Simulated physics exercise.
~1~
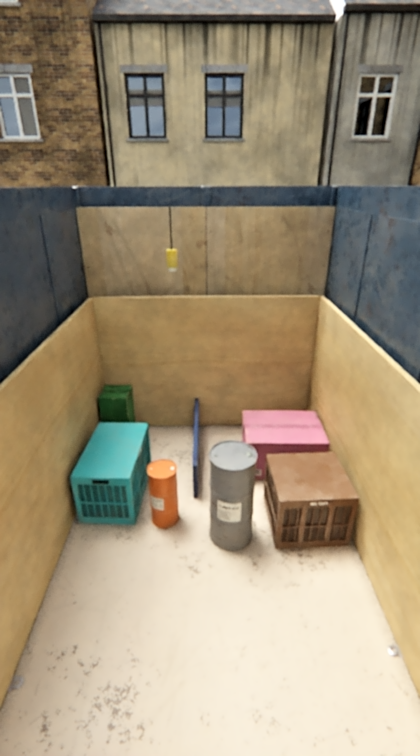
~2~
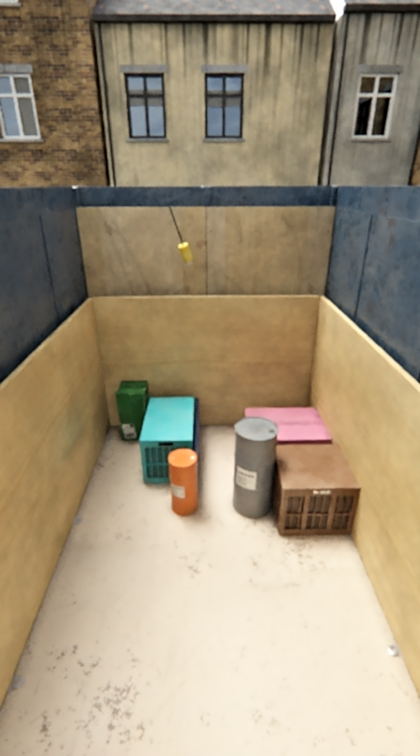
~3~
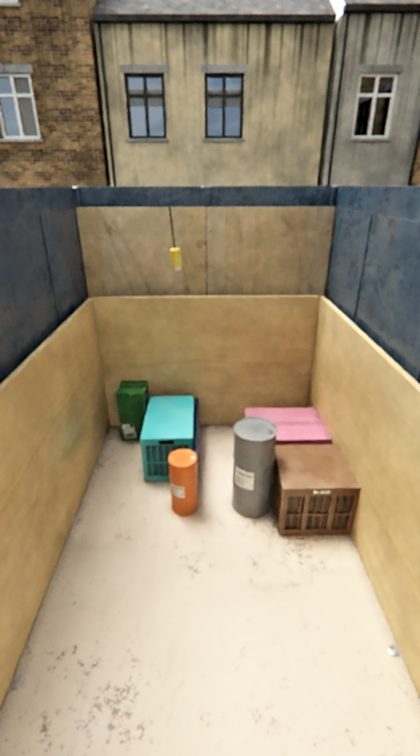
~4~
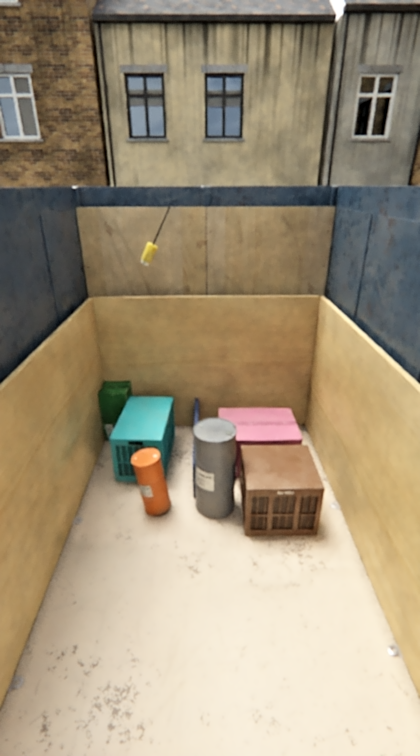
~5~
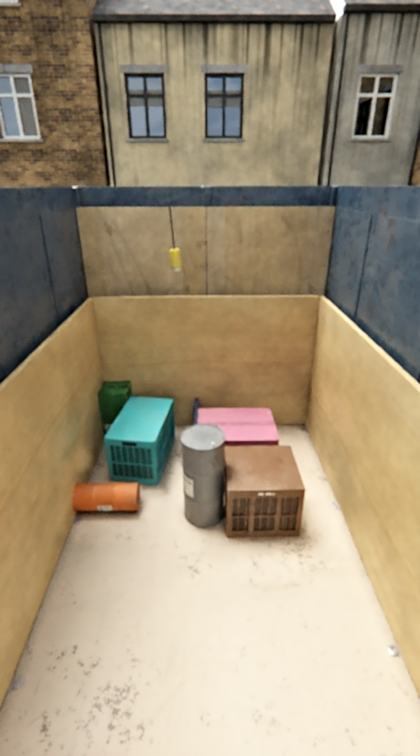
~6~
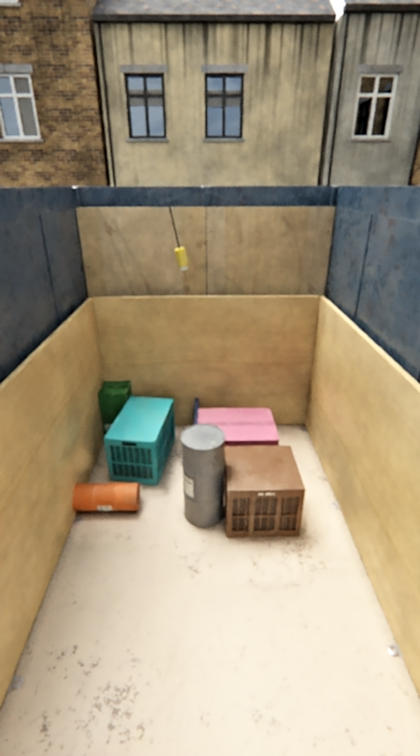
Boxes, crates and a grey drum shifting right, then left in a walled bay, the orange canister ending on its side.
